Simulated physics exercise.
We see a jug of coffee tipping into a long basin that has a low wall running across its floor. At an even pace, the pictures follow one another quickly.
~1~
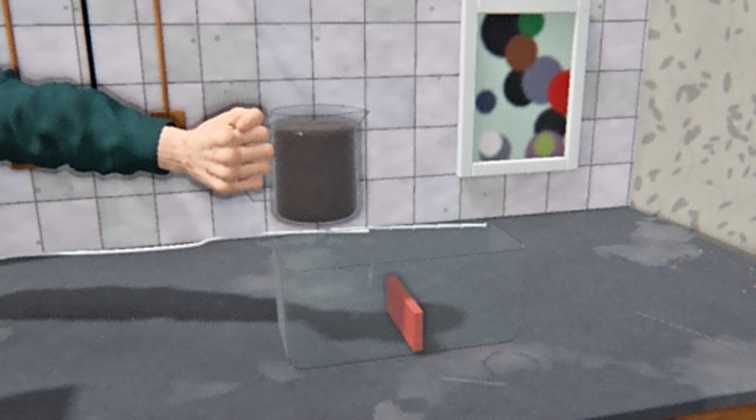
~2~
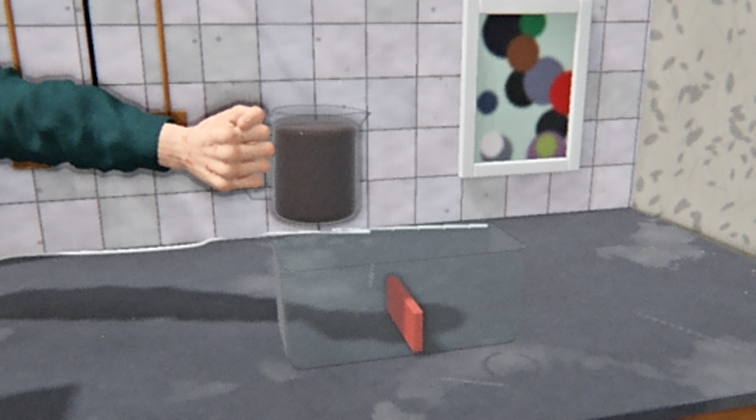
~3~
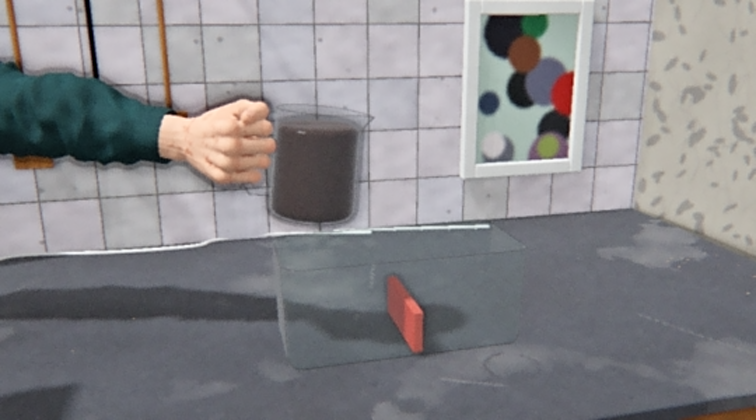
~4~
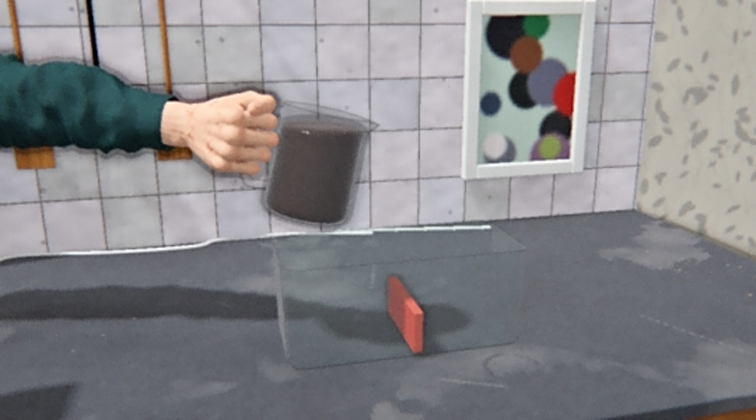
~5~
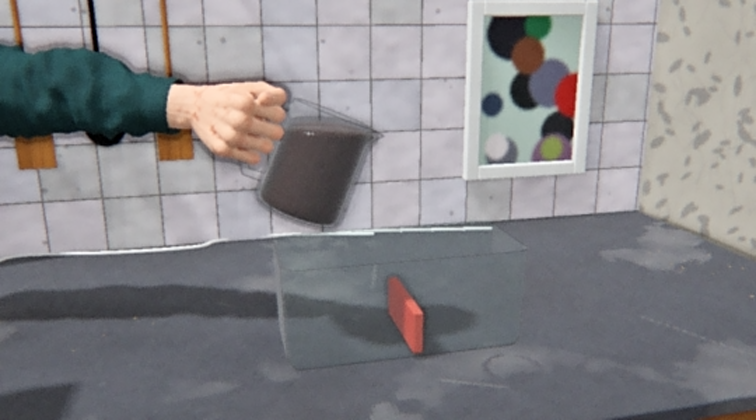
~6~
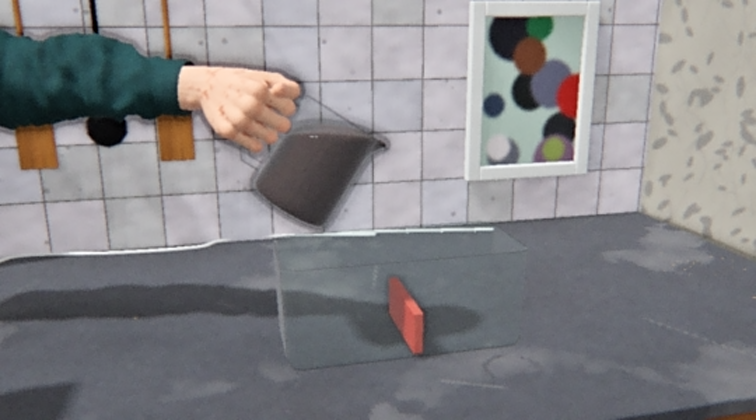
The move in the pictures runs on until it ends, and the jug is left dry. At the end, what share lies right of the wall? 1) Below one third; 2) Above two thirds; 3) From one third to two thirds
Above two thirds.
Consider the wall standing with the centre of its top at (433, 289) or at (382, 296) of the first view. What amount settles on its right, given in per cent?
The first placement leaves close to 15 per cent, the second close to 95 per cent.
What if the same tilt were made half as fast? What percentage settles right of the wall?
About 85 in a hundred.
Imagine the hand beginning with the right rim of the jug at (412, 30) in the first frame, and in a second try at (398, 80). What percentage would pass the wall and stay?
First try: 60 percent; second try: 90 percent.
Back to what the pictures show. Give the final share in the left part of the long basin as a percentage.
I'd estimate around 15 per cent.
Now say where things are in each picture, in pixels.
It leans 0°; its right rim is at (370, 110); the coffee meets the walls at (273, 128) and (355, 124); the long basin's rim runs from (277, 255) to (507, 234); the wall's top is at (404, 294), in the first frame.
It leans 2°; its right rim is at (371, 111); the coffee meets the walls at (274, 128) and (356, 125), in the second frame.
It leans 6°; its right rim is at (375, 116); the coffee meets the walls at (277, 126) and (358, 127), in the third frame.
It leans 13°; its right rim is at (380, 124); the coffee meets the walls at (279, 131) and (363, 129), in the fourth frame.
It leans 22°; its right rim is at (385, 135); the coffee meets the walls at (275, 147) and (372, 132), in the fifth frame.
It leans 34°; its right rim is at (388, 148); the coffee meets the walls at (270, 153) and (384, 140), in the sixth frame.
A moment on, the jug is tipped on its side and 63 per cent is still to pour, 0 is left of the wall and 17 right of it.
Next, the jug is tipped right over and 24 per cent is still to pour, 6 is left of the wall and 56 right of it.
Then the jug is tipped right over and 8 per cent is still to pour, 9 is left of the wall and 79 right of it.
Later the jug is tipped right over and 2 per cent is still to pour, 13 is left of the wall and 83 right of it.
Finally, 16 per cent lies left of the wall, 83 right of it and 1 outside.
